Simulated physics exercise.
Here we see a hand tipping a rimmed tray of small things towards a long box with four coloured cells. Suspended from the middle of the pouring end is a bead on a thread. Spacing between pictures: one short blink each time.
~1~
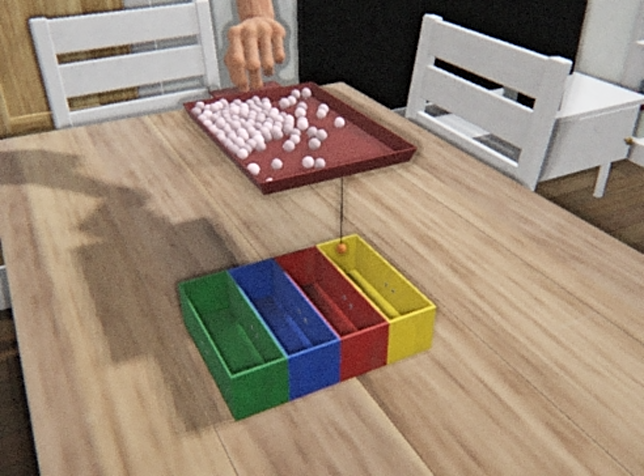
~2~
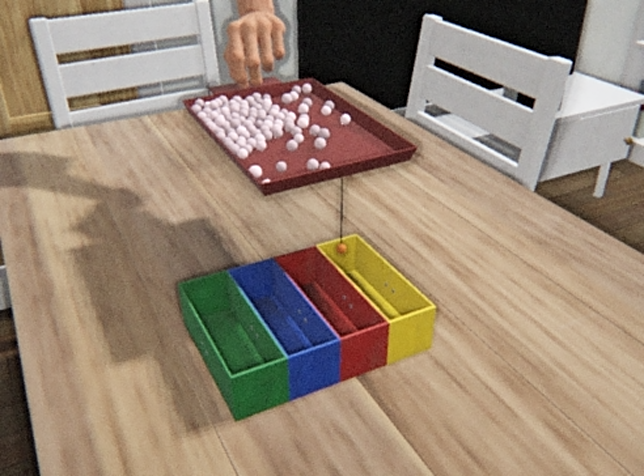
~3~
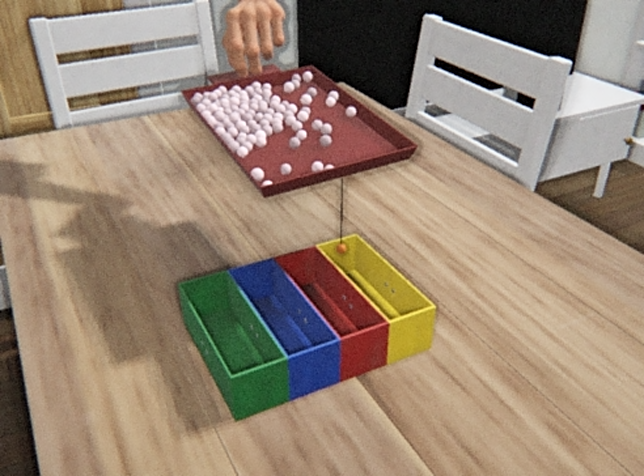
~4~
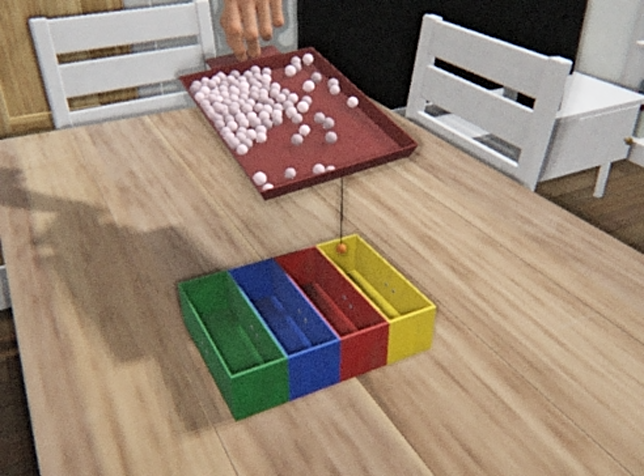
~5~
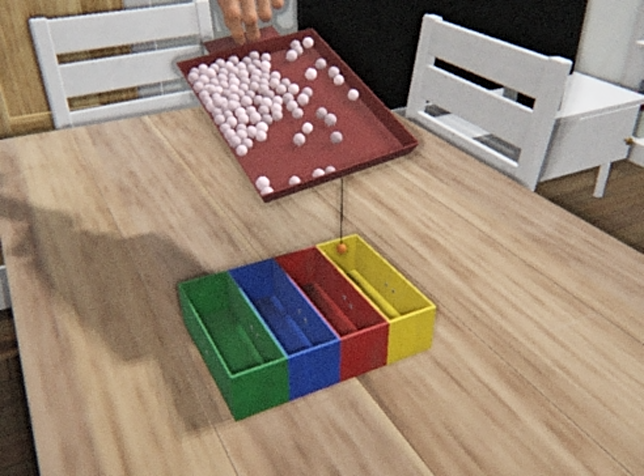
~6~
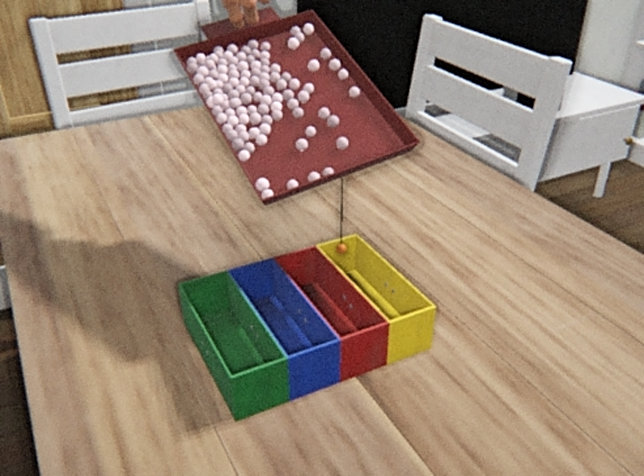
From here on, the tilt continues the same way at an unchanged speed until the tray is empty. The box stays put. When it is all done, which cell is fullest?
Fullest: The blue cell.
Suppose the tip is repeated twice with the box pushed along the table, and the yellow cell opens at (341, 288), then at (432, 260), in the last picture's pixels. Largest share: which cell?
Case A: The red cell; case B: Green.
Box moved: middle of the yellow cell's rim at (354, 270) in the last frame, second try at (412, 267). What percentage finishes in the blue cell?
50, then 30 %.
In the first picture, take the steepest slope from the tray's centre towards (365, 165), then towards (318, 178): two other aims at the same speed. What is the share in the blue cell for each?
Shares, approx.: 0 %, then 30 %.
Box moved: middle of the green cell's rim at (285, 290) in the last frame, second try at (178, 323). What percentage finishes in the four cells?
The first comes to 70 percent and the second to 90 percent.
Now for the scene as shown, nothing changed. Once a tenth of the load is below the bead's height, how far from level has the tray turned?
That would be about 65 degrees from level.
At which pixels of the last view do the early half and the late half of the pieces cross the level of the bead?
Around (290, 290) and then (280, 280).
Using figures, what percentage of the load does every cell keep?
In per cent: The green cell gets 10, the blue cell 50, the red cell 30 and the yellow cell 0.
Shortly afterwards, tray tipped steeply; near half on the tray; a little in the blue cell; a little in the red cell; a little in the green cell; near a third falling or outside the box.
Next, tray tipped past a quarter turn; only a few on the tray; near half in the blue cell; near a quarter in the red cell; a little in the green cell; only a few in the yellow cell; a little falling or outside the box.
Some moments later, tray tipped past a quarter turn; near half in the blue cell; near a quarter in the red cell; a little in the green cell; only a few in the yellow cell; a little falling or outside the box.
In the end, tray tipped past a quarter turn; near half in the blue cell; near a quarter in the red cell; a little in the green cell; only a few in the yellow cell; a little outside the box.
